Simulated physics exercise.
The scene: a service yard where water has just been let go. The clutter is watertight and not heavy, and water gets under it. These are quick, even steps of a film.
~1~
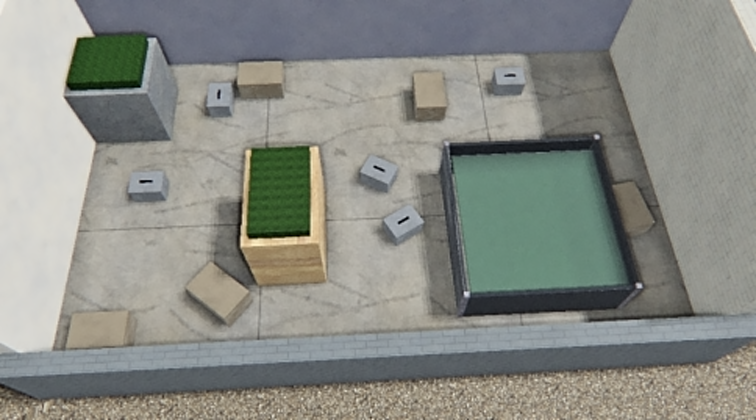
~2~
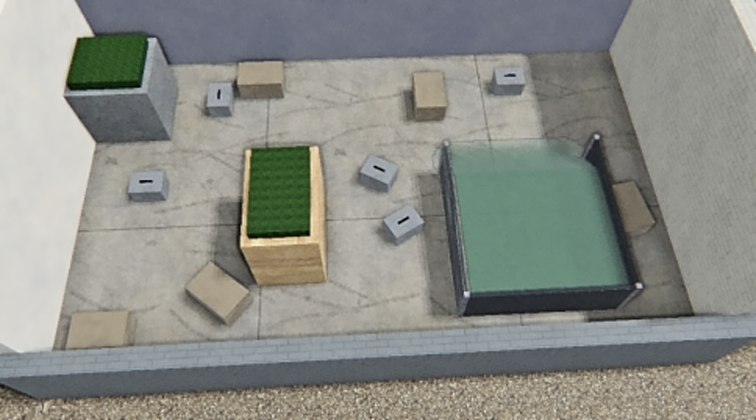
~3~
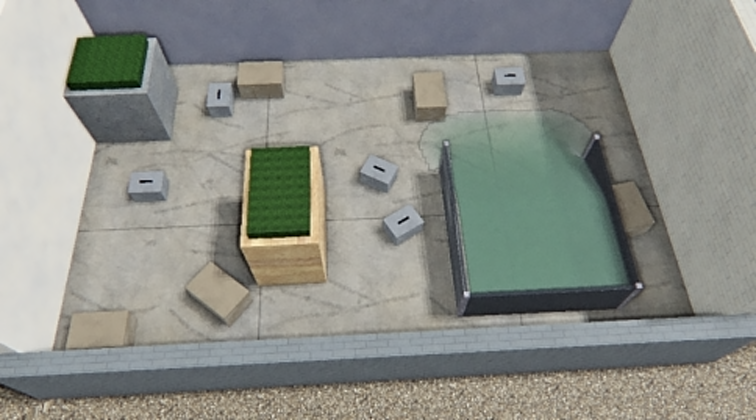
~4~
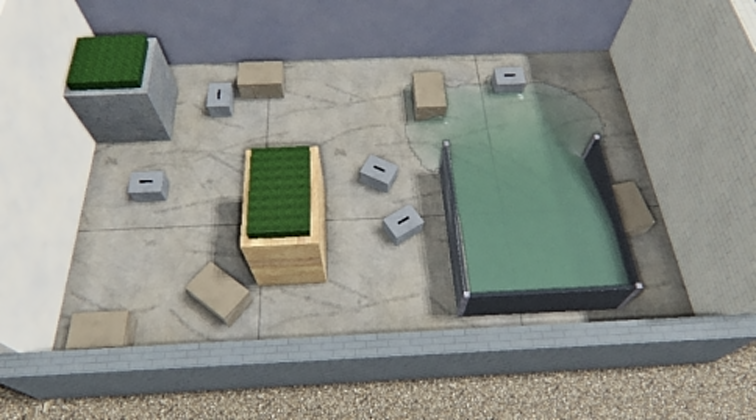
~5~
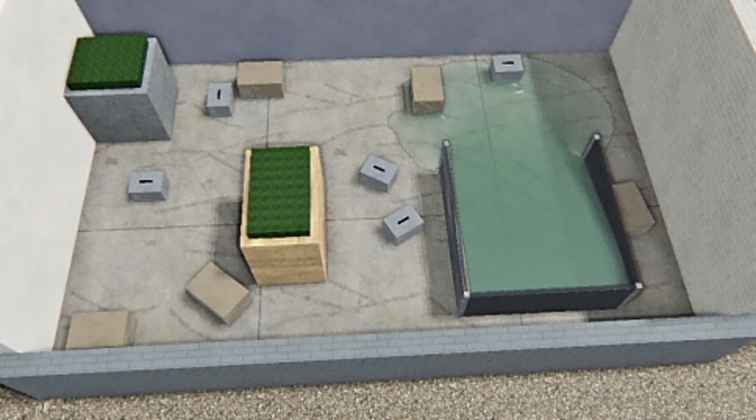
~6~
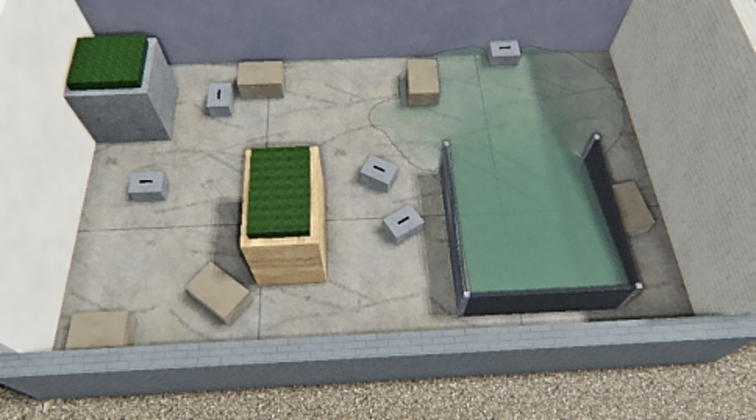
The clip opens on a walled yard with scattered tan and grey boxes, two grass-topped blocks and a dark-walled tank of green water. The tank's far side opens and water spreads toward the back wall, then nudges a grey box and a tan box slightly backward while the others stay still.
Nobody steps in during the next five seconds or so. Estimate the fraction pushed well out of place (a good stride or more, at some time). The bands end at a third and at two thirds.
Share: One to two thirds.
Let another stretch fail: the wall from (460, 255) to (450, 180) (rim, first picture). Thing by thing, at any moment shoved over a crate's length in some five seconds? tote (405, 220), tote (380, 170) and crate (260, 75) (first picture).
In turn: That far or more, that far or more, pushed that far.
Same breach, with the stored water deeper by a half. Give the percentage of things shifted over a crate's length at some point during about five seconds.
Near 70 in a hundred.
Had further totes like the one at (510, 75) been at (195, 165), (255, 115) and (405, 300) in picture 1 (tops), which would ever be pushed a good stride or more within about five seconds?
In turn: Yes, yes, under that.
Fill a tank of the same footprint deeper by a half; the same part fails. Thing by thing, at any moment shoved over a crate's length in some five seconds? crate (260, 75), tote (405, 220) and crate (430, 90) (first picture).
In that order: Swept aside, less than that, yes.
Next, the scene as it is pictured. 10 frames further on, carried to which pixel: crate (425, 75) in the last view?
Roughly at (324, 72).
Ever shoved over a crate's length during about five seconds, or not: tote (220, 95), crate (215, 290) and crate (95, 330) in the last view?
One after the other: Pushed that far, not that far, short of that.
A moment on, 2 of 10 are well off their spots; 1 afloat.
Next, 2 of 10 are well off their spots; 2 afloat.
Later, 5 of 10 are well off their spots; 4 afloat.
In the end, 5 of 10 are well off their spots, and 6 have been at some point; 3 afloat.
